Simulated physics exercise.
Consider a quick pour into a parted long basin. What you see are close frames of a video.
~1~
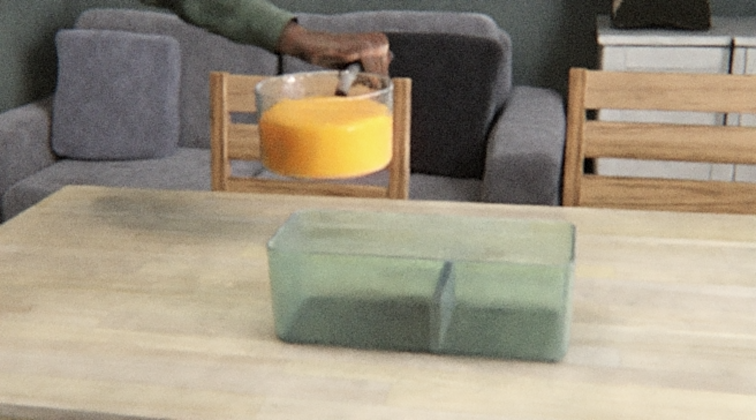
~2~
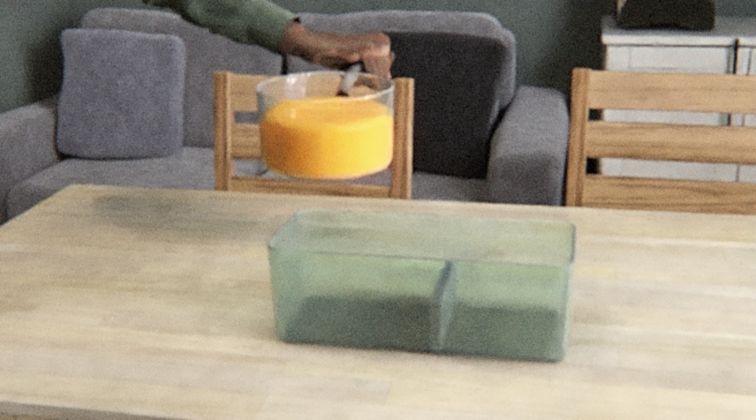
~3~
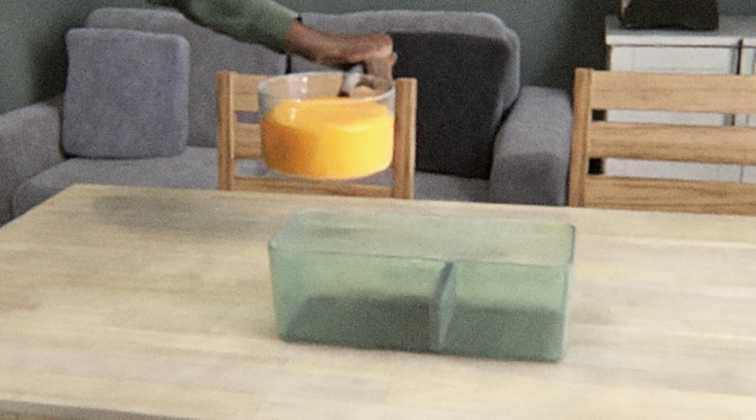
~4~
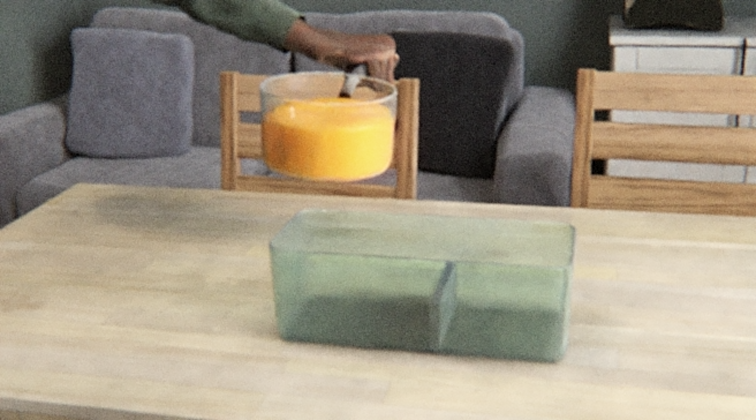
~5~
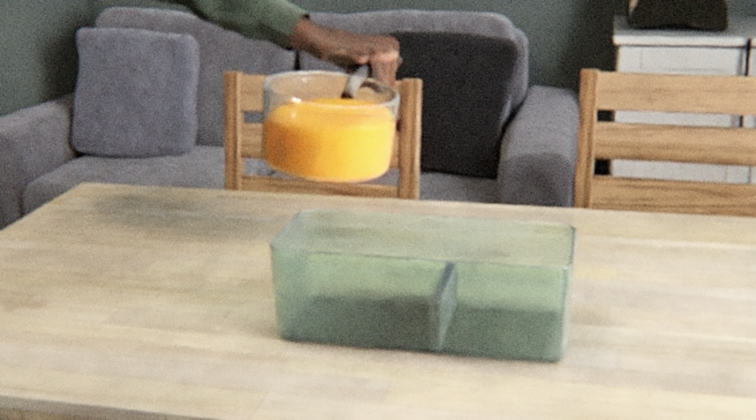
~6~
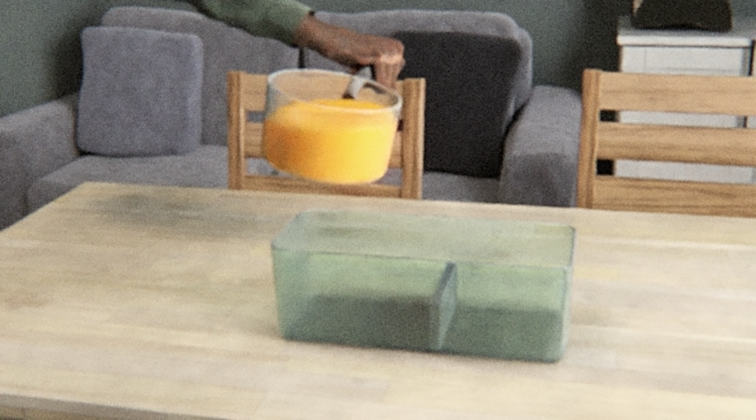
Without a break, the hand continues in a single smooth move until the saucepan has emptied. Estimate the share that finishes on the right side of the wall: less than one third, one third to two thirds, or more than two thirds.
The right side ends up with one third to two thirds.
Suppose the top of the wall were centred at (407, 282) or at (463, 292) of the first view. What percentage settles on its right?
About 80 per cent on the first try, and 20 per cent on the second.
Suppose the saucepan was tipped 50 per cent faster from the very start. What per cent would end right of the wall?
Around 30 percent ends up there.
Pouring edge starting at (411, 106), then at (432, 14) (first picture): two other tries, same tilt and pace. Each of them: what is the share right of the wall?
First try 60 %, second try 95 %.
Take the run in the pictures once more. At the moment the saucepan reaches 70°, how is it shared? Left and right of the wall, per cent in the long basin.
About 0 per cent on the left and 5 on the right.
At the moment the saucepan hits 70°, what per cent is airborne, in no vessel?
Around 25 in a hundred.
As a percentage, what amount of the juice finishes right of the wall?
45 % or thereabouts.
A moment on, the saucepan is tipped part way and 68 per cent is still to pour, 2 is left of the wall and 4 right of it.
Next, the saucepan is tipped right over and 12 per cent is still to pour, 33 is left of the wall and 45 right of it.
Then the saucepan is tipped right over and 0 per cent is still to pour, 53 is left of the wall and 45 right of it.
Later the saucepan is tipped right over and 0 per cent is still to pour, 53 is left of the wall and 46 right of it.
Finally, 53 per cent lies left of the wall, 46 right of it and 1 outside.
